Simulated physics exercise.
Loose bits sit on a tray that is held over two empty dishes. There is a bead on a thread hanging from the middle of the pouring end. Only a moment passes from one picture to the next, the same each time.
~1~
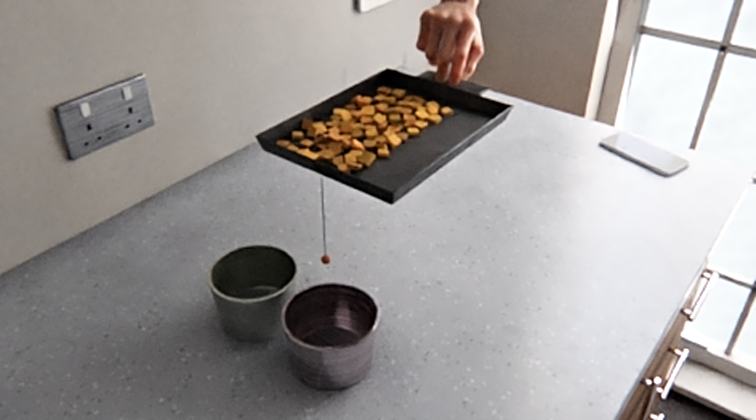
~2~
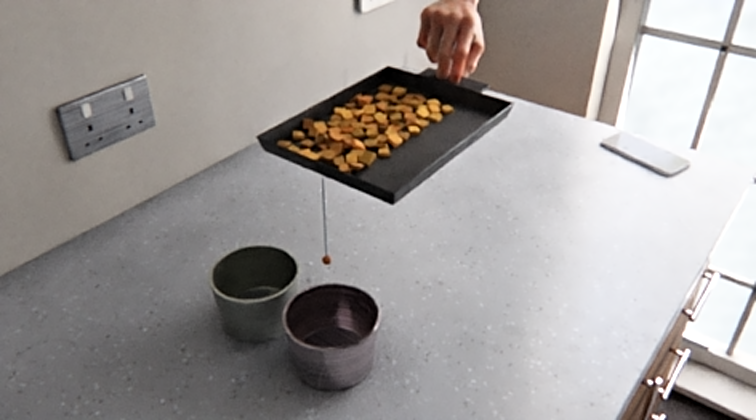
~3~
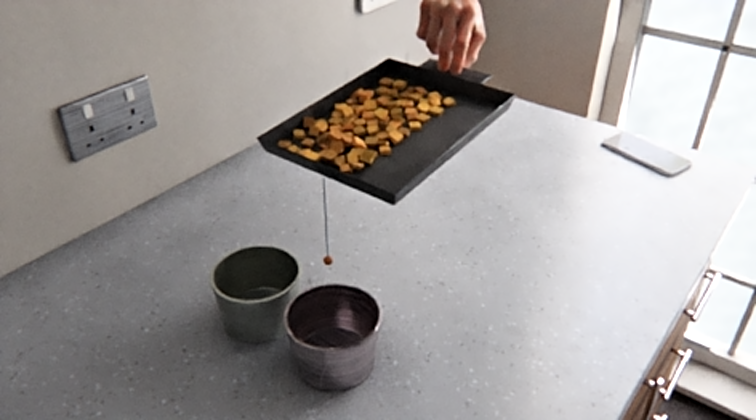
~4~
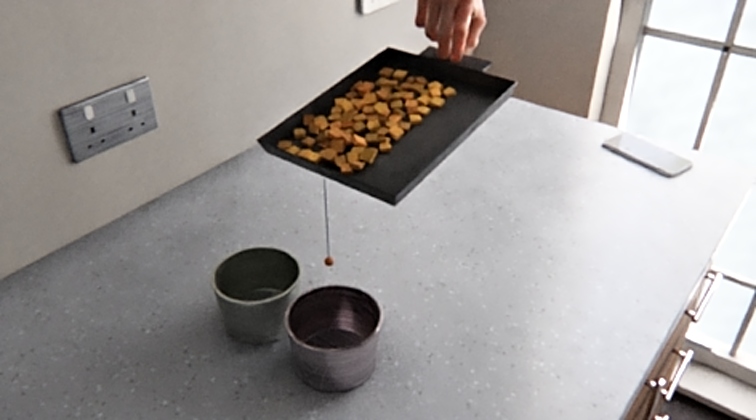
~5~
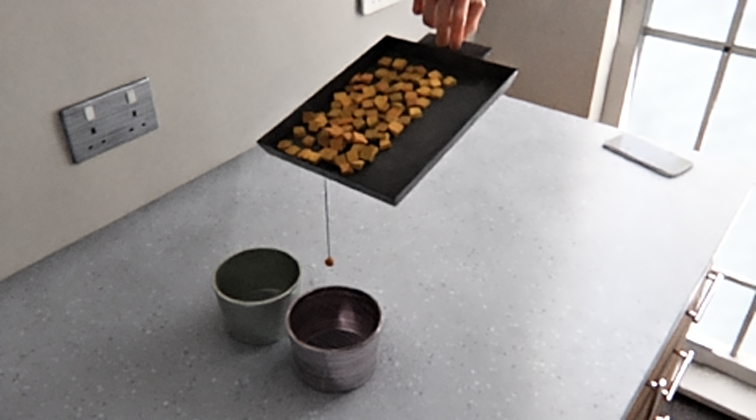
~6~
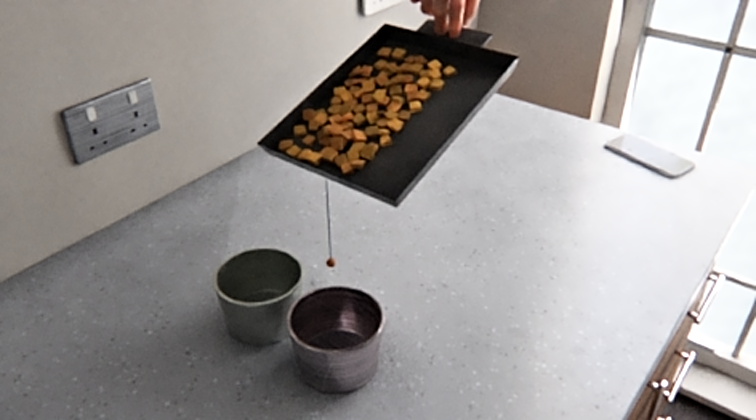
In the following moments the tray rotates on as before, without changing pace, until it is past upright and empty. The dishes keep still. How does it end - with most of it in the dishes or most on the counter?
Watching it, the dishes hang on to most of it.
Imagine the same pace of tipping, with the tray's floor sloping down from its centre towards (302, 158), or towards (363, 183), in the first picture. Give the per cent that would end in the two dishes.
First case about 70 percent; second case about 60 percent.
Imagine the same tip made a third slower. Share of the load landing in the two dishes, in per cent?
About 80 %.
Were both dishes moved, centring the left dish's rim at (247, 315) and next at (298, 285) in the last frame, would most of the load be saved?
Placing 1: A minority of it. Placing 2: A majority of it.
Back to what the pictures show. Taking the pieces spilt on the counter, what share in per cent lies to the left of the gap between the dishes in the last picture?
It comes to about 60 percent.
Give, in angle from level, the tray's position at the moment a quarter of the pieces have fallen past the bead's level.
Around 90°, give or take.
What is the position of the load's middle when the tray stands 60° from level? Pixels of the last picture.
Its middle sits at about pixel (324, 145).
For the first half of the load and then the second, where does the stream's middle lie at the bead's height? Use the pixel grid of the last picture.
Around (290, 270), followed by around (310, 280).
Soon, tray tipped steeply; all on the tray.
A while on, tray tipped right over; about a quarter on the tray; about a quarter in the right dish; about a quarter in the left dish; a stray few outside both; about a quarter in the air.
Towards the end, tray tipped past a quarter turn; about half in the right dish; about a third in the left dish; a small part outside both.
Finally, tray tipped past a quarter turn; about half in the right dish; about a third in the left dish; a small part outside both.
